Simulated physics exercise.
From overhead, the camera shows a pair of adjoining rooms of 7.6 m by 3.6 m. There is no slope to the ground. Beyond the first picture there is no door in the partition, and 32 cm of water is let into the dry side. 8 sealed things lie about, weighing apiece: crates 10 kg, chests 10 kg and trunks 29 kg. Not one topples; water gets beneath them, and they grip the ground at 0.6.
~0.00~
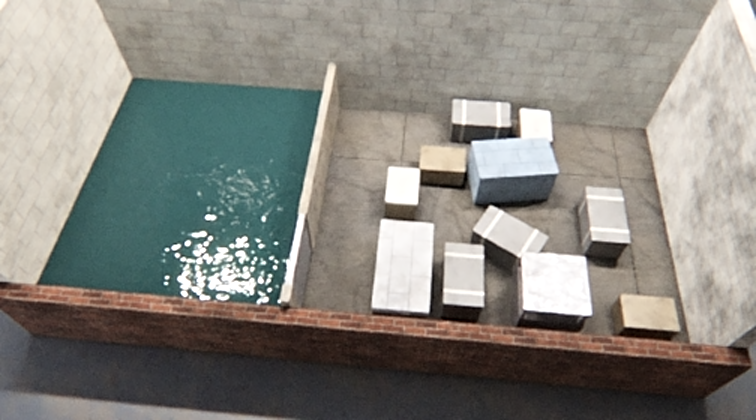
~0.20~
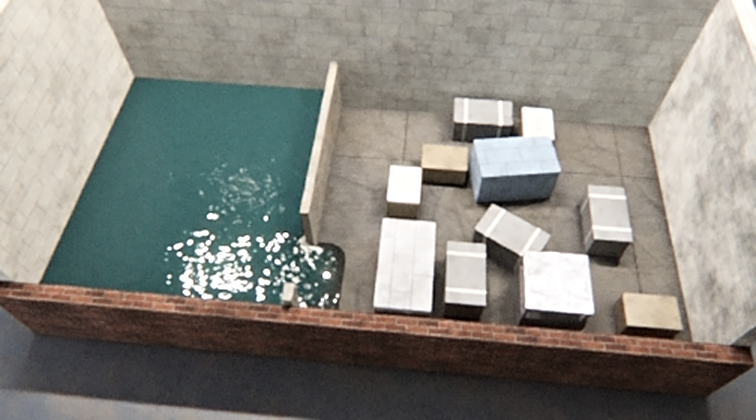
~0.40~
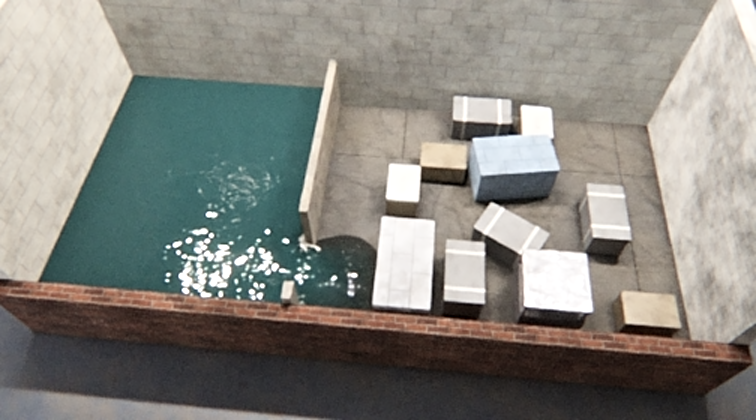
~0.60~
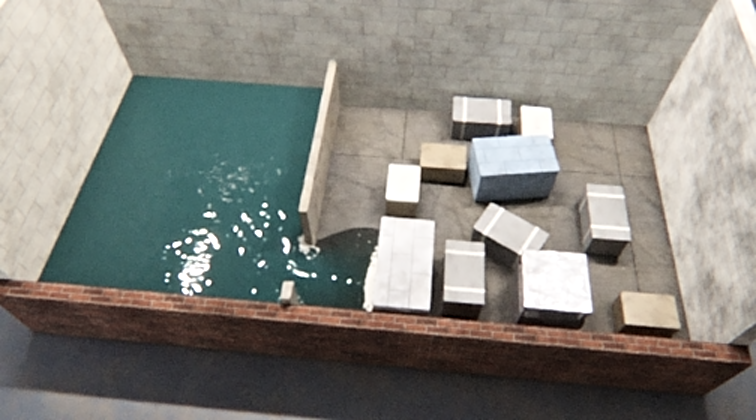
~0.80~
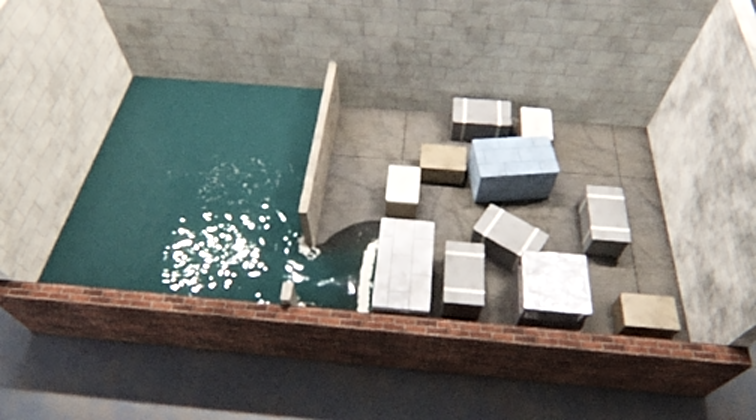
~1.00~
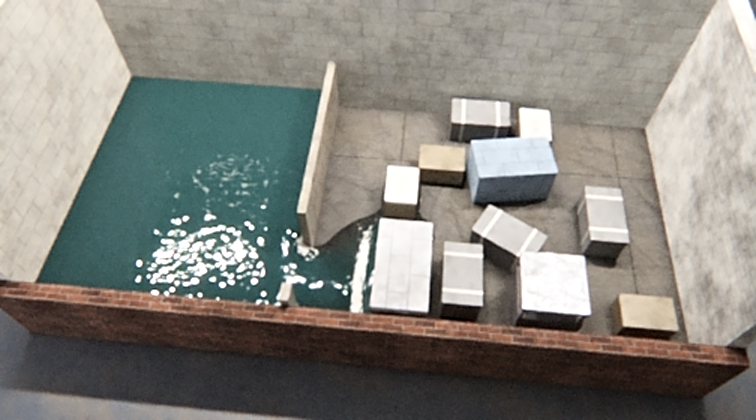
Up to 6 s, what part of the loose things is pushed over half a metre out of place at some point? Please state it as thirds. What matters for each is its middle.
That would be somewhere from one to two thirds.
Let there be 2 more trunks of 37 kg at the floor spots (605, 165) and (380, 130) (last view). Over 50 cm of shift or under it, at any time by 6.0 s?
Within, beyond.
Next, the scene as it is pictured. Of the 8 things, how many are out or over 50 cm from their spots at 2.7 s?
I get 0.
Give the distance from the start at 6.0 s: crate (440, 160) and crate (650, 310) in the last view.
In turn: 100 cm, 0 cm.
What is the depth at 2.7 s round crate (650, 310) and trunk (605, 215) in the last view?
Around 0 cm and 0 cm.
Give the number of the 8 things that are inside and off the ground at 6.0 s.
At that time, 3.
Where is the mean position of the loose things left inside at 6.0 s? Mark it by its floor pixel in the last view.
Somewhere near (539, 207).
After 1.4 s 0 of 8 are over 50 cm from their spots; 0 afloat.
After 2.7 s 0 of 8 are over 50 cm from their spots; 0 afloat.
After 4.2 s 2 of 8 are over 50 cm from their spots; 2 afloat.
After 6.0 s 4 of 8 are over 50 cm from their spots, and 4 have been at some point; 3 afloat.
